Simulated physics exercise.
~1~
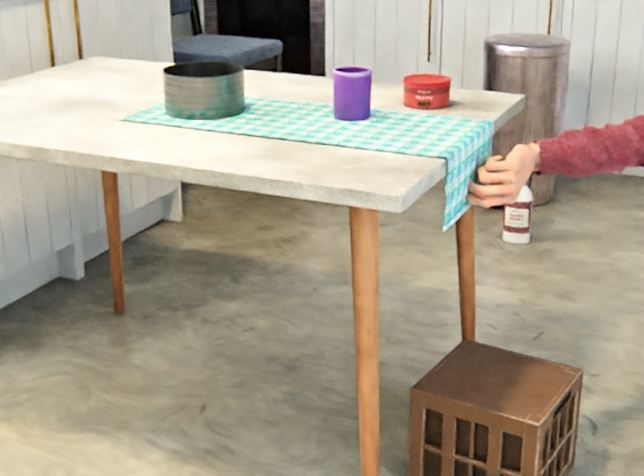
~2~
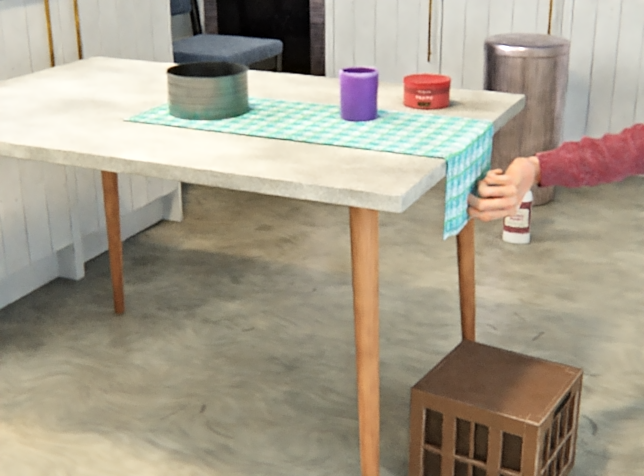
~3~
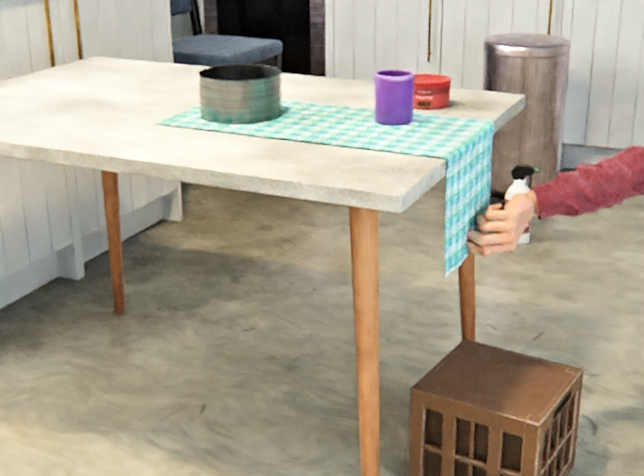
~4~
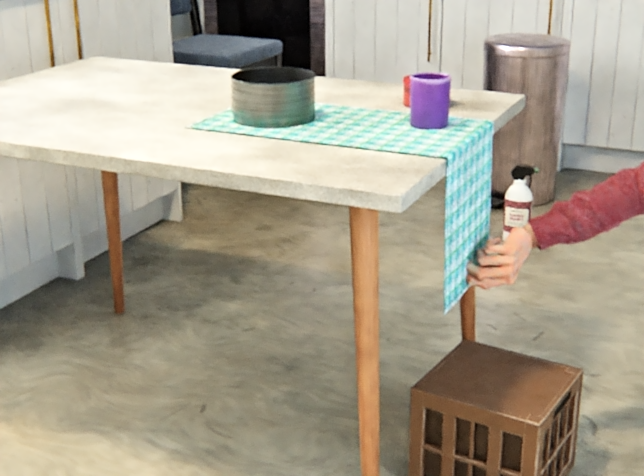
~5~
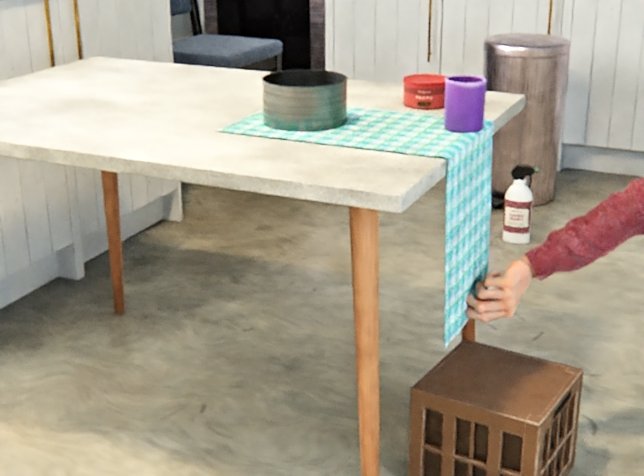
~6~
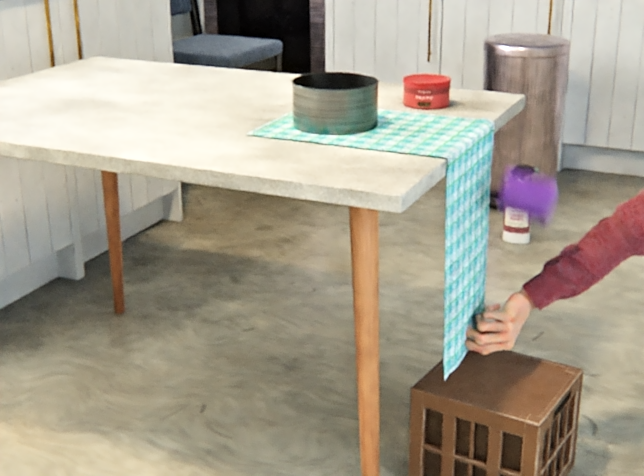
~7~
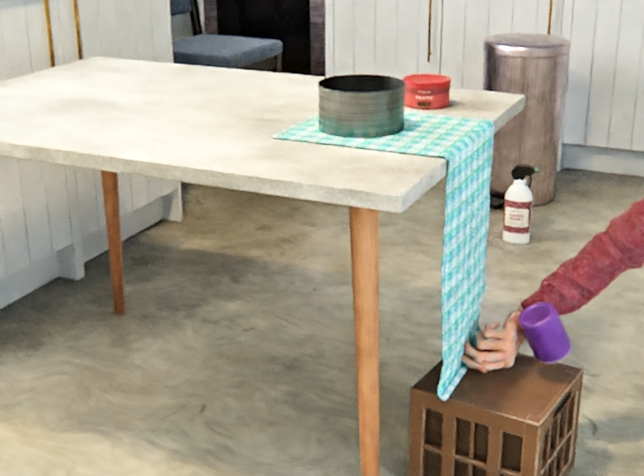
In a kitchen, a hand pulls a checked runner down, toppling the purple mug off the table.
